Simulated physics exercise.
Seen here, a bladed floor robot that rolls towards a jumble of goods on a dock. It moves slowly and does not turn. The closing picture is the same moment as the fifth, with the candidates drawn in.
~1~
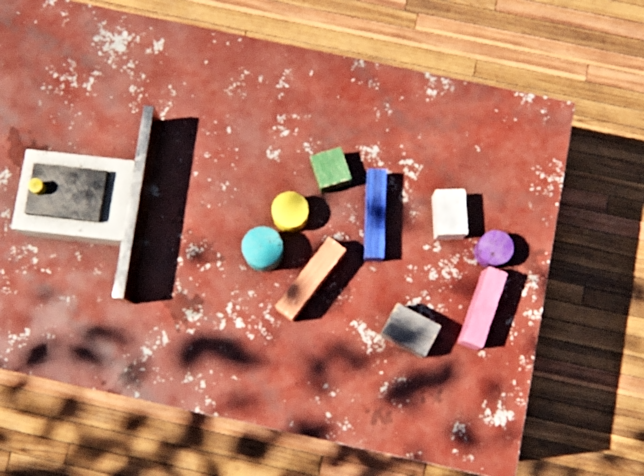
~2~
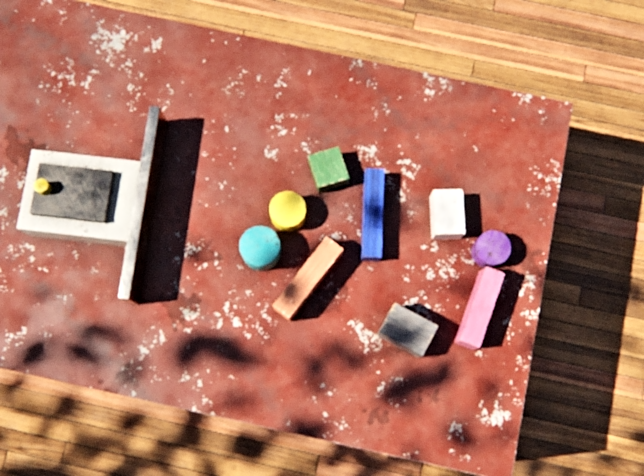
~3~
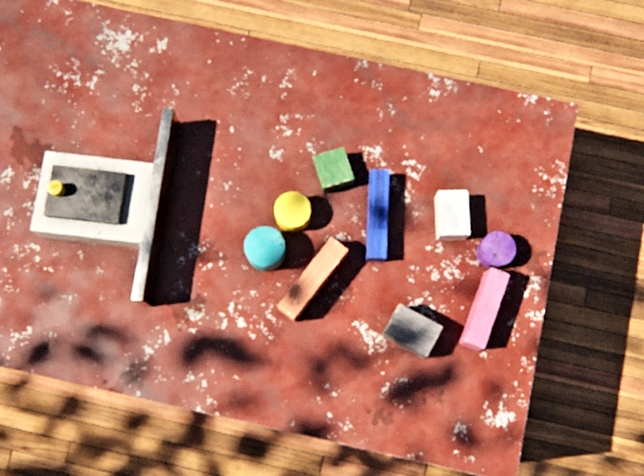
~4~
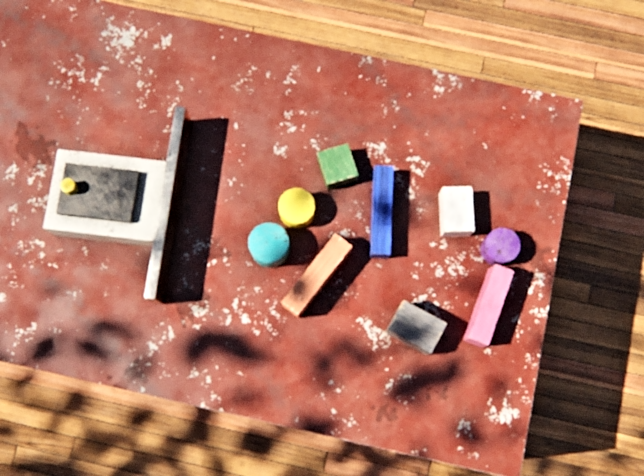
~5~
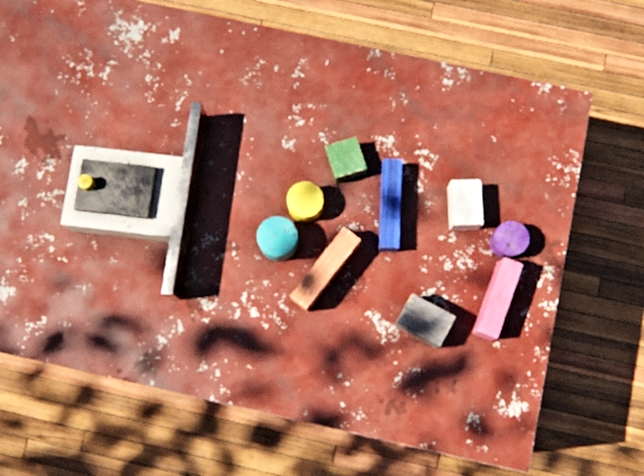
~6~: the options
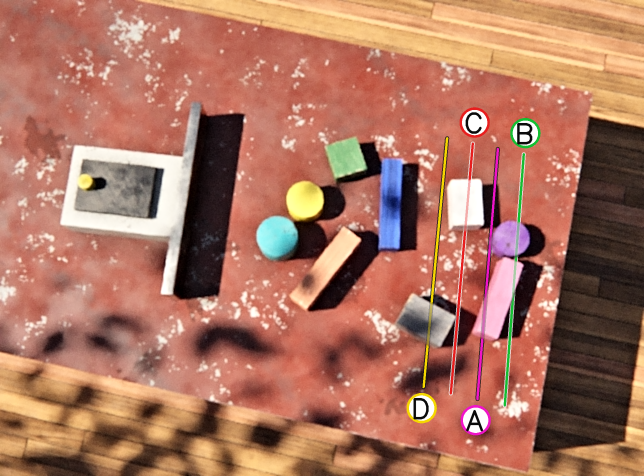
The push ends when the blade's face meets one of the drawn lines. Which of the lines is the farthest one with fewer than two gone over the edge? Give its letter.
Line A.
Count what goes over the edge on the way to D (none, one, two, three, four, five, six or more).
In all, none.
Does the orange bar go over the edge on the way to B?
No.
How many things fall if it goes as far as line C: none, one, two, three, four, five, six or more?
The count is none.
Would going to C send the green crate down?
No.
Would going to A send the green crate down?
No.
On the marked copy, A at (488, 270); B at (515, 276); C at (462, 265); D at (436, 259).
With A. Early on, robot (230, 213); orange bar (330, 272); turquoise canister (316, 245).
Further on, robot (341, 236); white crate (479, 207); grey crate (450, 334).
At the end, robot (428, 255); purple canister (567, 250); white crate (563, 211); none fallen.
As for the rest, B drops three; C is within the limit but short; D is within the limit but short.
